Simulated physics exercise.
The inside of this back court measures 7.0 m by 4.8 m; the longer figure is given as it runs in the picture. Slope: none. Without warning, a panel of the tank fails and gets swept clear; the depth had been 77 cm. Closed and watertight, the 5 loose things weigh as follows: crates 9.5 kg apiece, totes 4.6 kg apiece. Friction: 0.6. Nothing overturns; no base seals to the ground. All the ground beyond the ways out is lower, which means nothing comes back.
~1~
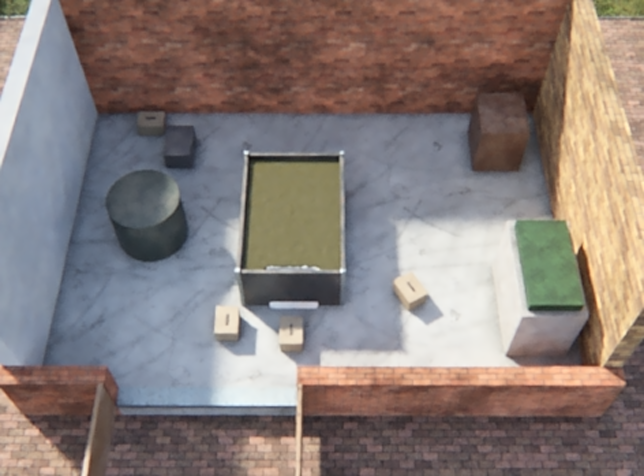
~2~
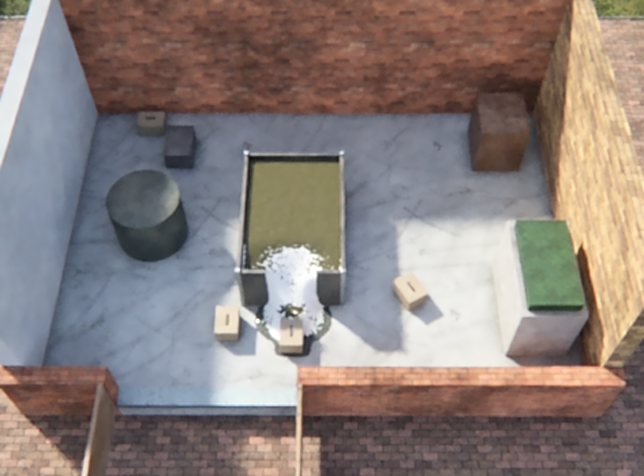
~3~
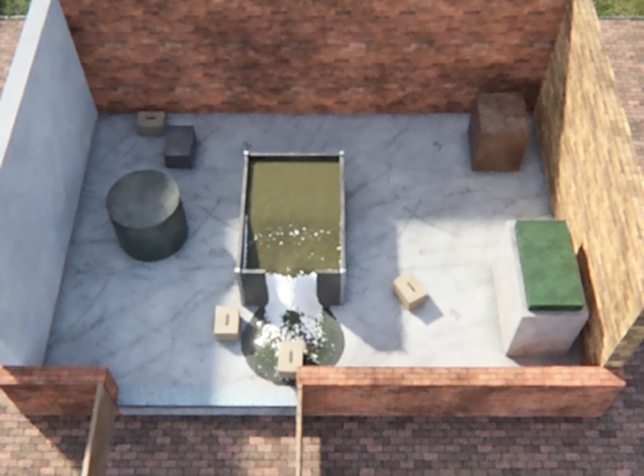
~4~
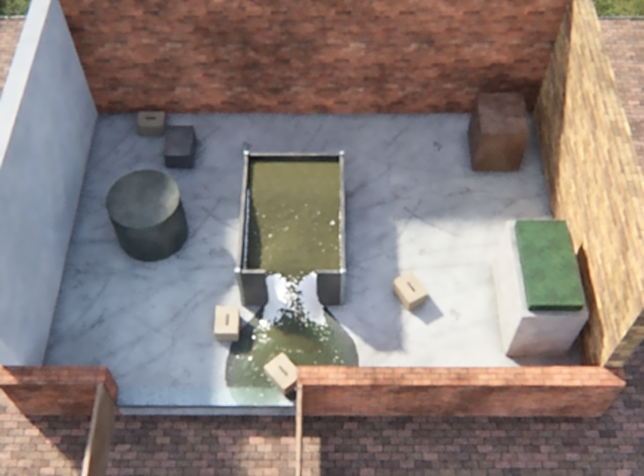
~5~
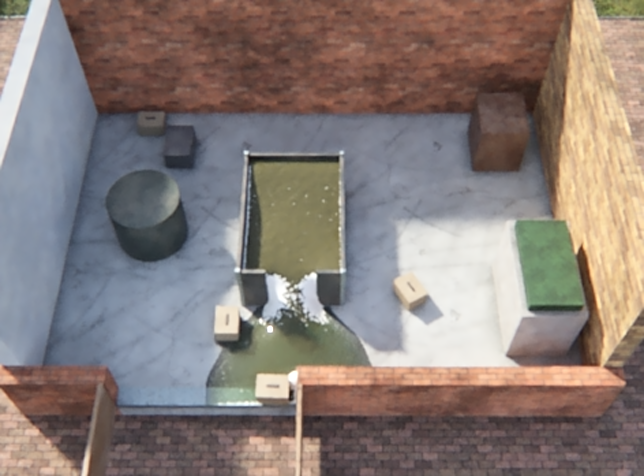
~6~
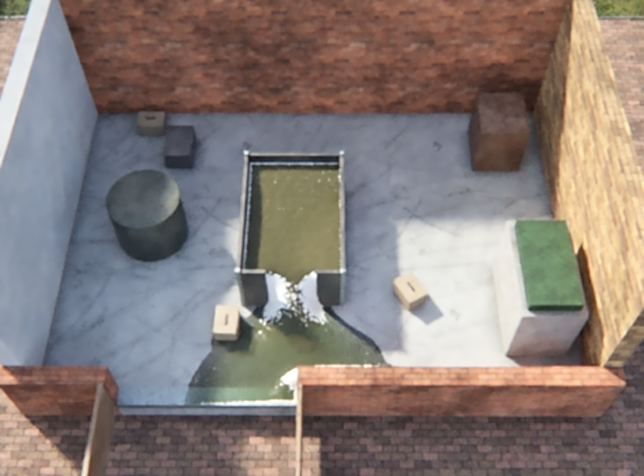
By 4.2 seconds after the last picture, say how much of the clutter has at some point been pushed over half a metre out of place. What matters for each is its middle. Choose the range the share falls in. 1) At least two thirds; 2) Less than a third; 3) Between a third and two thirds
Less than a third.
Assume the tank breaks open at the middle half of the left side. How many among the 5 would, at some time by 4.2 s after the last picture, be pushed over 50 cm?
Then 2.
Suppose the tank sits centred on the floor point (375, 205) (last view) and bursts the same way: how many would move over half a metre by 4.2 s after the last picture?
That gives 3 of them.
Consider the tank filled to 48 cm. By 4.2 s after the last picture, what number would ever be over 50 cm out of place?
That would make 1 of them.
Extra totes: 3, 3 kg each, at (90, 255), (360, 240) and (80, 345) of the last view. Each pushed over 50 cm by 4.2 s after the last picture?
Taking them one by one: It stays within, then it stays within, then it stays within.
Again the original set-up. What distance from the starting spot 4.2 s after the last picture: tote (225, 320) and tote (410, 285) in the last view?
Object 1: 10 cm. Object 2: 0 cm.
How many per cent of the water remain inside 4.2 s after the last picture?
I'd say some 60 percent hasn't gone yet.
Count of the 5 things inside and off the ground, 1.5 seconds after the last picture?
Tally: 0 of them.
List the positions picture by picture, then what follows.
The first picture shows a tote at (227, 319) rests on the ground; a crate at (179, 140) rests on the ground; 2.5 m2 under water; 0 of 5 have shifted.
The second picture shows a tote at (227, 319) rests on the ground; a crate at (179, 140), on the bottom; water covers 2.9 m2; 0 of 5 have shifted.
The third picture shows a tote at (227, 319), on the bottom; a crate at (179, 140), on the bottom; water covers 3.6 m2; 1 of 5 have shifted.
The fourth picture shows a tote at (227, 319) rests on the ground; a crate at (179, 140) rests on the ground; 4.3 m2 under water; 1 of 5 have shifted.
The fifth picture shows a tote at (227, 319) rests on the ground; a crate at (179, 140), on the bottom; water covers 4.7 m2; 1 of 5 have shifted.
The sixth picture shows a tote at (226, 319), on the bottom; a crate at (179, 140), on the bottom; 5.1 m2 under water; 1 of 5 have shifted.
Then, 0.4 s after the last picture 1 of 5 are over 50 cm from their spots; 0 afloat.
Then, 1.5 s after the last picture 1 of 5 are over 50 cm from their spots; 0 afloat.
Then, 2.8 s after the last picture 1 of 5 are over 50 cm from their spots; 0 afloat.
Then, 4.2 s after the last picture 1 of 5 are over 50 cm from their spots, and 1 have been at some point; 0 afloat.
